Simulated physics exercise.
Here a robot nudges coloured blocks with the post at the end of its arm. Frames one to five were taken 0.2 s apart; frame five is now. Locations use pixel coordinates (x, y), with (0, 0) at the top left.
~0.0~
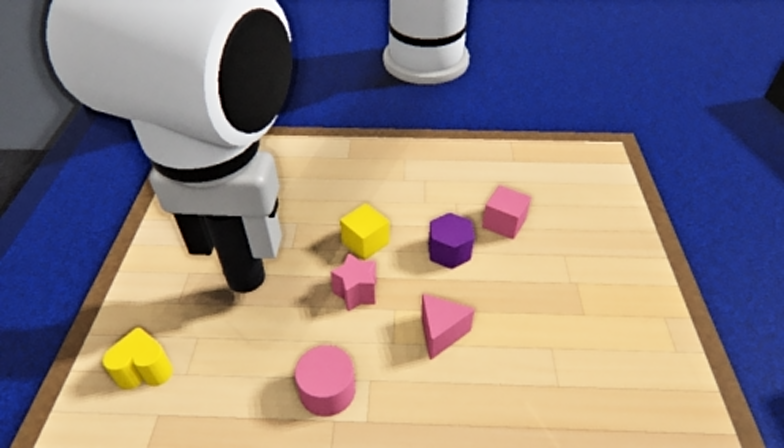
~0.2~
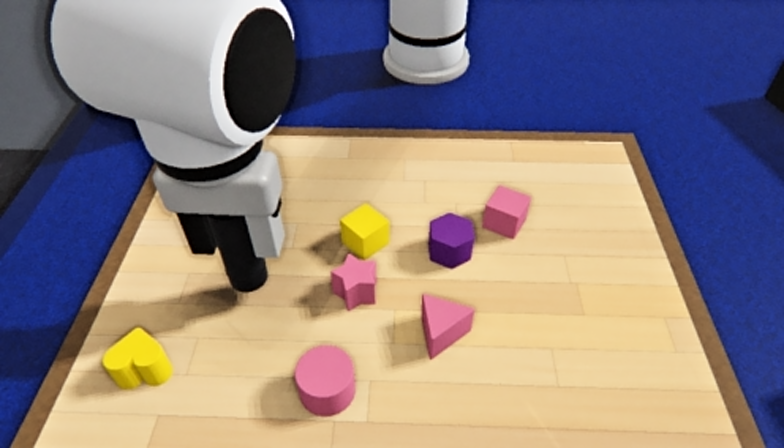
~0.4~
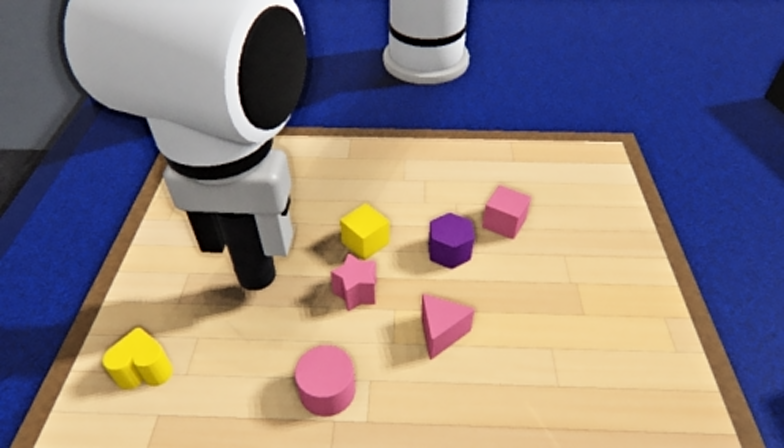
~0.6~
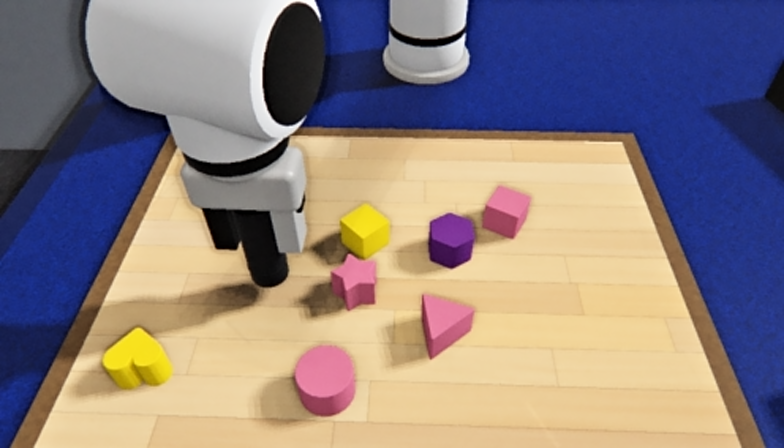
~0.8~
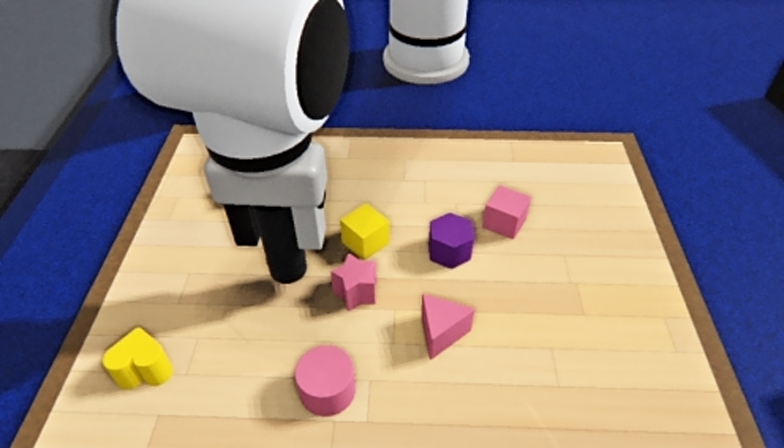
A robot arm slides its black post slowly right across the board while the coloured blocks stay still.
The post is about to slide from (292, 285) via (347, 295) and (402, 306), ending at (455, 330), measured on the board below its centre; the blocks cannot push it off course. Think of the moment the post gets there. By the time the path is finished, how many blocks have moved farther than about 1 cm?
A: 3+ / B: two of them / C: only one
My answer is option B.
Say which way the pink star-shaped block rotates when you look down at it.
Anticlockwise, looking down.
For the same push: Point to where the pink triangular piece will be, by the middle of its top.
Expect it around (474, 340).
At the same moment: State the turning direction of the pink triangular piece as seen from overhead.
Viewed from above: Clockwise.
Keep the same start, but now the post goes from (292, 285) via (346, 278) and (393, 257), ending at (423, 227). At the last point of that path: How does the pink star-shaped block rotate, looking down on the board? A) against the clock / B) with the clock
Letter B.
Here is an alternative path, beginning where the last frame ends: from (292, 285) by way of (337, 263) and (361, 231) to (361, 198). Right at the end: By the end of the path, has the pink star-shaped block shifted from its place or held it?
At the end of the path, it will still be in place.
On the path given first. One third of the way, post (345, 280); pink star-shaped block (388, 272), turned 15° anticlockwise.
Two thirds of the way, post (403, 291); pink star-shaped block (435, 271), turned 65° anticlockwise.
At the end, post (457, 315); pink star-shaped block (455, 273), turned 105° anticlockwise; yellow square still; pink triangular piece (474, 340), turned 65° clockwise.
